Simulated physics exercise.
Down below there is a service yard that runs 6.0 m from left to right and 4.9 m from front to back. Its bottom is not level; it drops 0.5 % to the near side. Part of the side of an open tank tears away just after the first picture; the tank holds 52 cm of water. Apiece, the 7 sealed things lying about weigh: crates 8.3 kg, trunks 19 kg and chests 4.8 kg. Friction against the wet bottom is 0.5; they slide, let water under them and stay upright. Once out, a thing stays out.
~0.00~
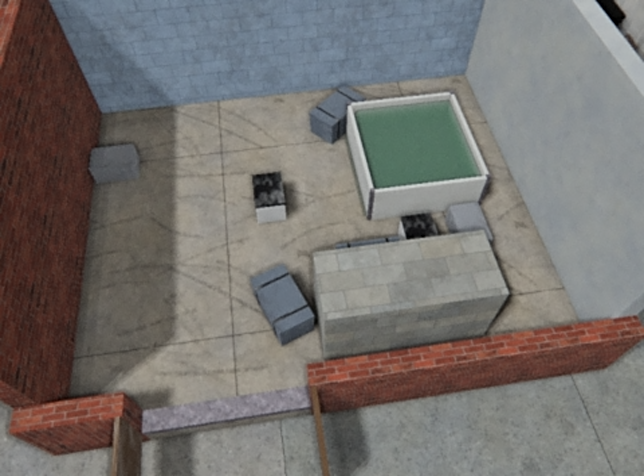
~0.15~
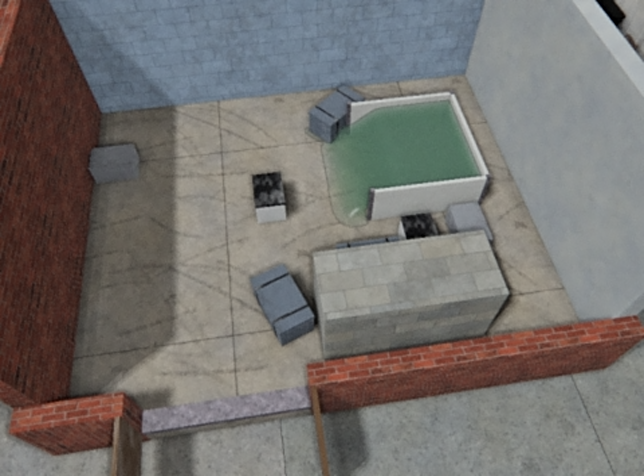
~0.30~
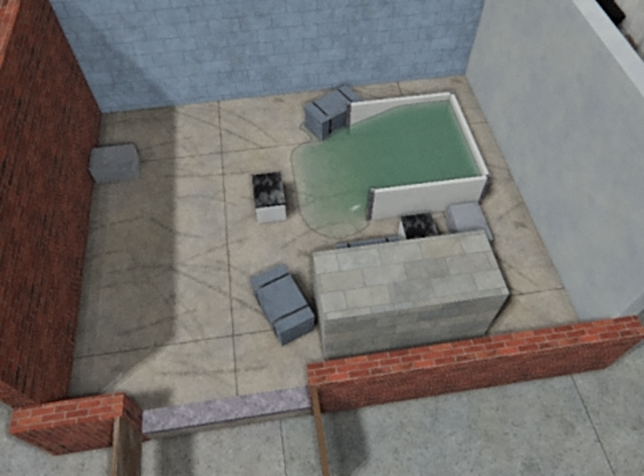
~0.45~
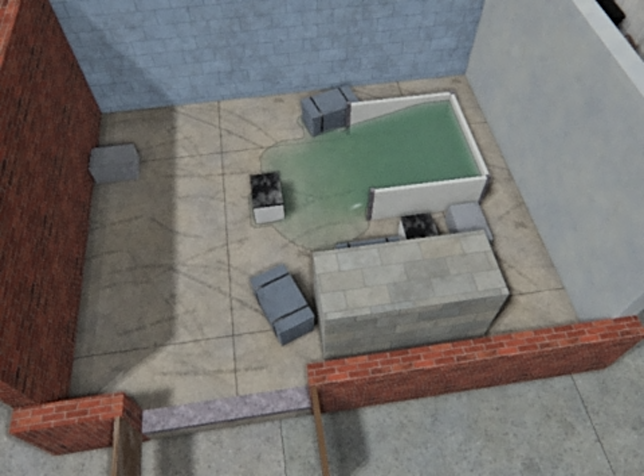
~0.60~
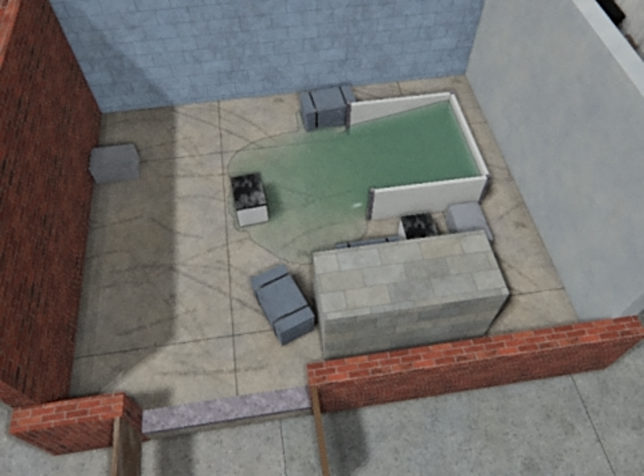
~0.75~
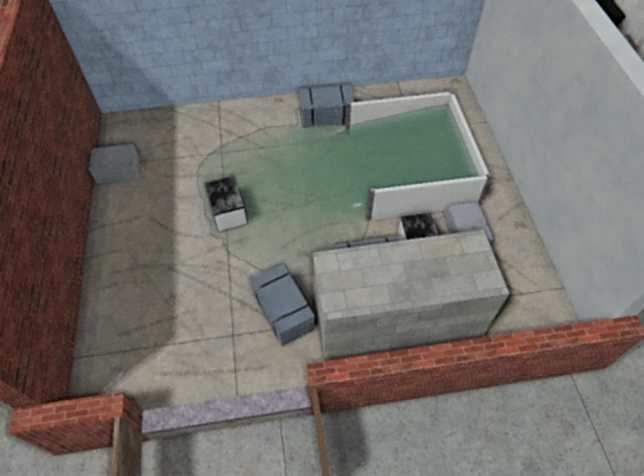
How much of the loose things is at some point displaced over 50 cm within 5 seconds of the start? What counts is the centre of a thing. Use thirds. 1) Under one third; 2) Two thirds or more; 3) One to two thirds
Answer: 1.
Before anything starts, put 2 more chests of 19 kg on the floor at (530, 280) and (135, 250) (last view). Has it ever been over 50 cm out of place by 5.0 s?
Within it, beyond it.
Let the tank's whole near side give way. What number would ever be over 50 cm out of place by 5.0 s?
Then 6.
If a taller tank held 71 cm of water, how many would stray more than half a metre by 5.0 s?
Then it comes to 3.
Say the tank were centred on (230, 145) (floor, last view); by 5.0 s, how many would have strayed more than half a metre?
Result: 1.
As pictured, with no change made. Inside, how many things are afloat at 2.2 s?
2 at that moment.
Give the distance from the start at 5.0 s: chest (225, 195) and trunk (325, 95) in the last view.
First: 300 cm. Second: 30 cm.
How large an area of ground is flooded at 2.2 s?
The covered patch comes to about 18 m2.
After 1.1 s 1 of 7 are over 50 cm from their spots; 0 afloat.
After 2.2 s 1 of 7 are over 50 cm from their spots; 2 afloat.
After 3.5 s 1 of 7 are over 50 cm from their spots; 2 afloat.
After 5.0 s 2 of 7 are over 50 cm from their spots, and 2 have been at some point; 2 afloat.
